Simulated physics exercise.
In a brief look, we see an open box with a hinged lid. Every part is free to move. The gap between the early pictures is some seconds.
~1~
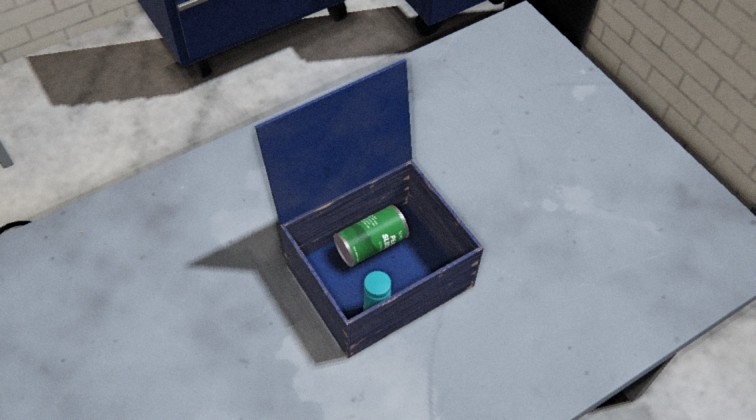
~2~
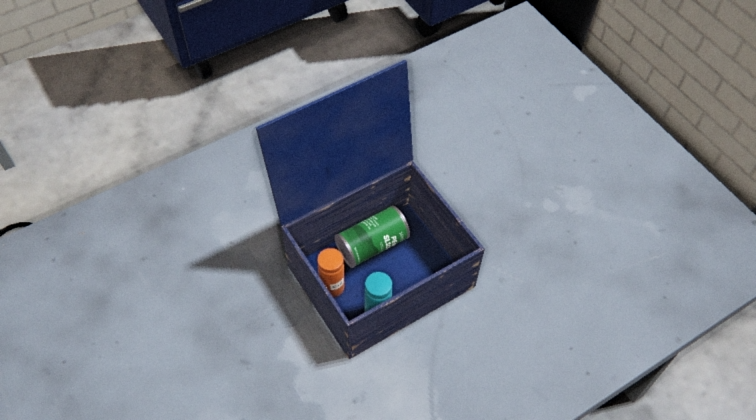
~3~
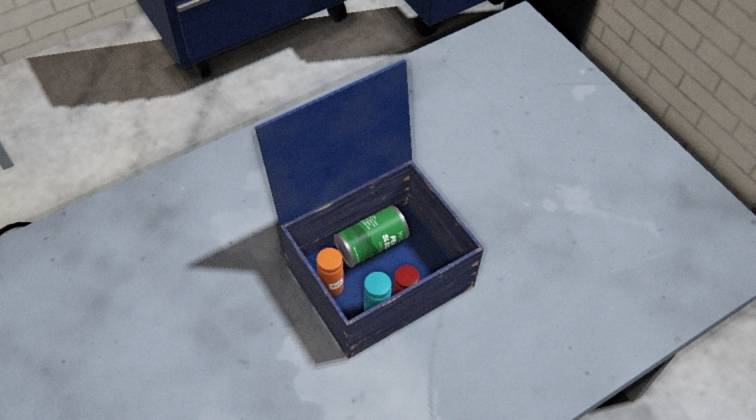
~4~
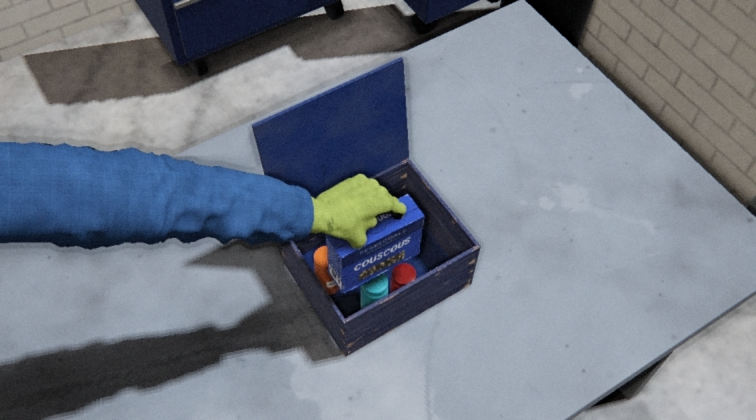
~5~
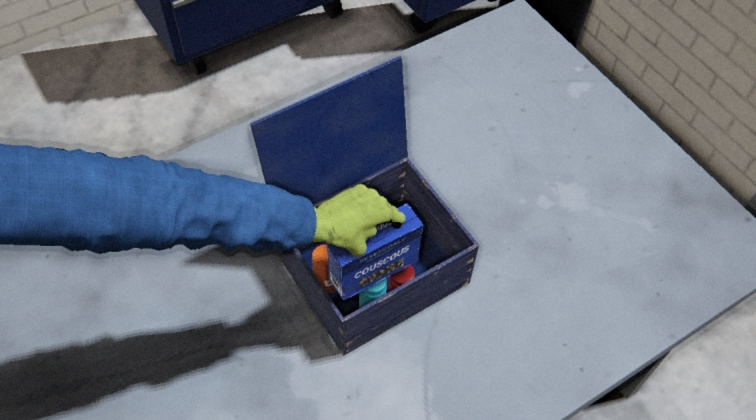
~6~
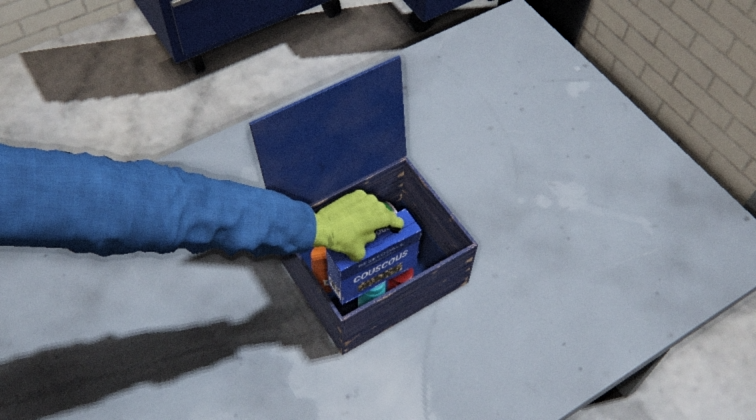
A gloved yellow-green hand on a blue-sleeved arm reaches in from the left and lowers a blue couscous box slightly into an open dark-blue box, which shifts very slightly. Earlier, a green can and teal-capped container lie inside, then an orange container appears at left and a red one at right. The view looks down steadily on a grey tabletop beside a brick wall.
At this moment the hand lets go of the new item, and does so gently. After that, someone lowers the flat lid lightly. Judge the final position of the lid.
Result: Lid up.
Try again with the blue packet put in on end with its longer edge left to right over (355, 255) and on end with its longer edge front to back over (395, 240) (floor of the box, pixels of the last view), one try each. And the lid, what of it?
First try: The lid comes down fully; second try: The lid stays propped open.
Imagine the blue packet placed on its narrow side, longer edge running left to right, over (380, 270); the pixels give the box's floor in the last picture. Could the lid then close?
Note: It lowers fully.
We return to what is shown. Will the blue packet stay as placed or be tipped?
At the finish it holds its orientation.
Then, 1.40 s on from there, lid 79° above the rim.
Then, 1.70 s on from there, lid 49° above the rim.
In the end, lid 33° above the rim; all 5 unmoved. At the end, from the last picture's camera, blue packet near (375, 260).
